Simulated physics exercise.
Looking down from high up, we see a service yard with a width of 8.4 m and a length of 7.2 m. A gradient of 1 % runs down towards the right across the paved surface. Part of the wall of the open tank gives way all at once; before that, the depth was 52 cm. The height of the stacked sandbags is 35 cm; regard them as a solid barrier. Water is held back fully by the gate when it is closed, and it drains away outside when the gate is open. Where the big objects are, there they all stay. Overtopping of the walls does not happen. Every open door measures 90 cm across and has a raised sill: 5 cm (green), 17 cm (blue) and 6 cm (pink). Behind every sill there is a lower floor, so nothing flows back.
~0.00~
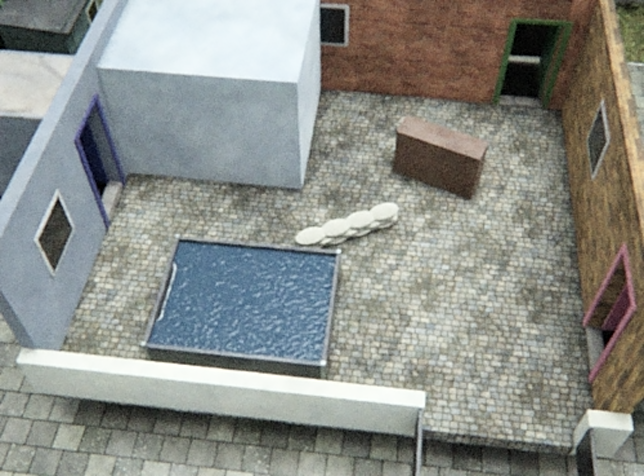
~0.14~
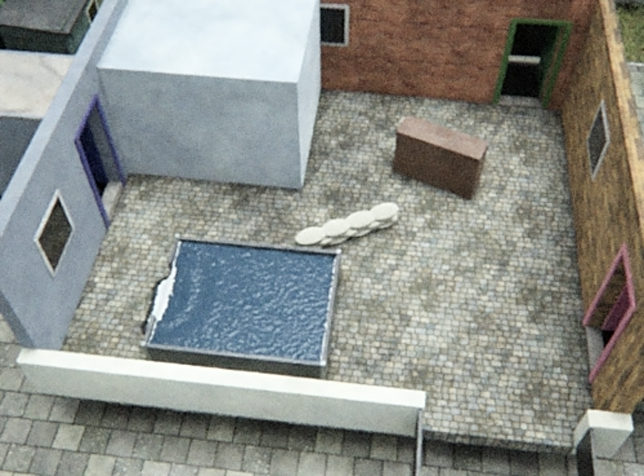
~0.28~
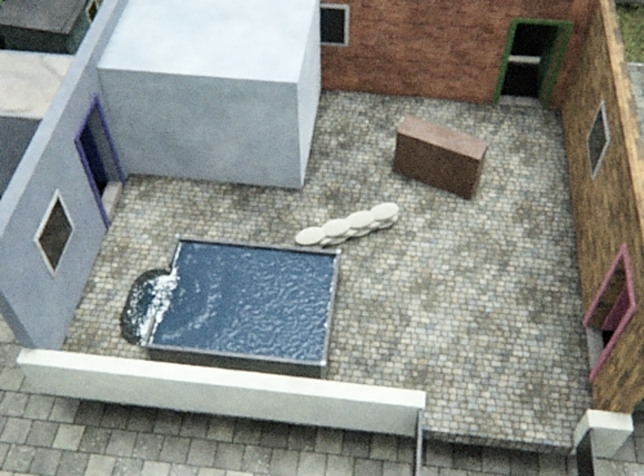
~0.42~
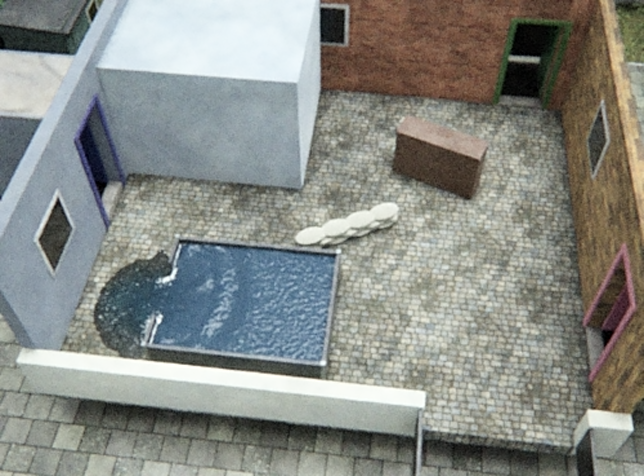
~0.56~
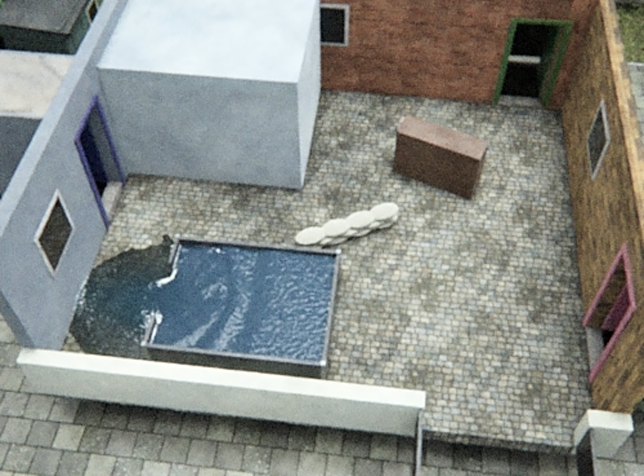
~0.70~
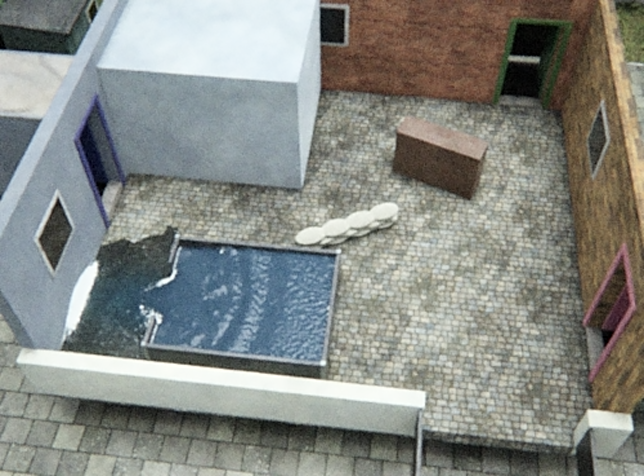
Water burst out of the left side of a raised open tank in a walled paved yard, spreading in a dark, widening pool across the stones until it reached the pale wall on the left.
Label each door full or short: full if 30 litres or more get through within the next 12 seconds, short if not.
Green door: Short; blue door: Short; pink door: Short.
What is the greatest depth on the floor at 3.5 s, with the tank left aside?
About 28 cm at most.
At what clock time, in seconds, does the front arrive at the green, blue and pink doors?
Front arrives - green 10.5 s; blue 1.3 s; pink 5.5 s.
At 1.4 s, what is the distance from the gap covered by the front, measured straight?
Distance: Approx. 2.6 m.
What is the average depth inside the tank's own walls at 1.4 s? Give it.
I'd put the average depth near 42 cm.
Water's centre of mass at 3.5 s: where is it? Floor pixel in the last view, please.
Around (207, 305) in the last picture.
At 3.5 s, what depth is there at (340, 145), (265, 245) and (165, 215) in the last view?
Depths in turn: Roughly 0, 0 and 5 centimetres.
After 1.4 s water covers 10 % of the floor and is deepest (44 cm) near (53, 371); green door not reached, blue door 6 cm at the sill, 0 L in, pink door not reached.
After 2.2 s water covers 15 % of the floor and is deepest (35 cm) near (57, 361); green door not reached, blue door 9 cm at the sill, 0 L in, pink door not reached.
After 3.5 s water covers 25 % of the floor and is deepest (28 cm) near (53, 371); green door not reached, blue door 10 cm at the sill, 0 L in, pink door not reached.
After 7.0 s water covers 55 % of the floor and is deepest (18 cm) near (53, 371); green door not reached, blue door 14 cm at the sill, 6 L in, pink door 7 cm at the sill, 2 L in.
After 12.0 s water covers 85 % of the floor and is deepest (12 cm) near (295, 241); green door 3 cm at the sill, 0 L in, blue door 11 cm at the sill, 6 L in, pink door 8 cm at the sill, 13 L in.
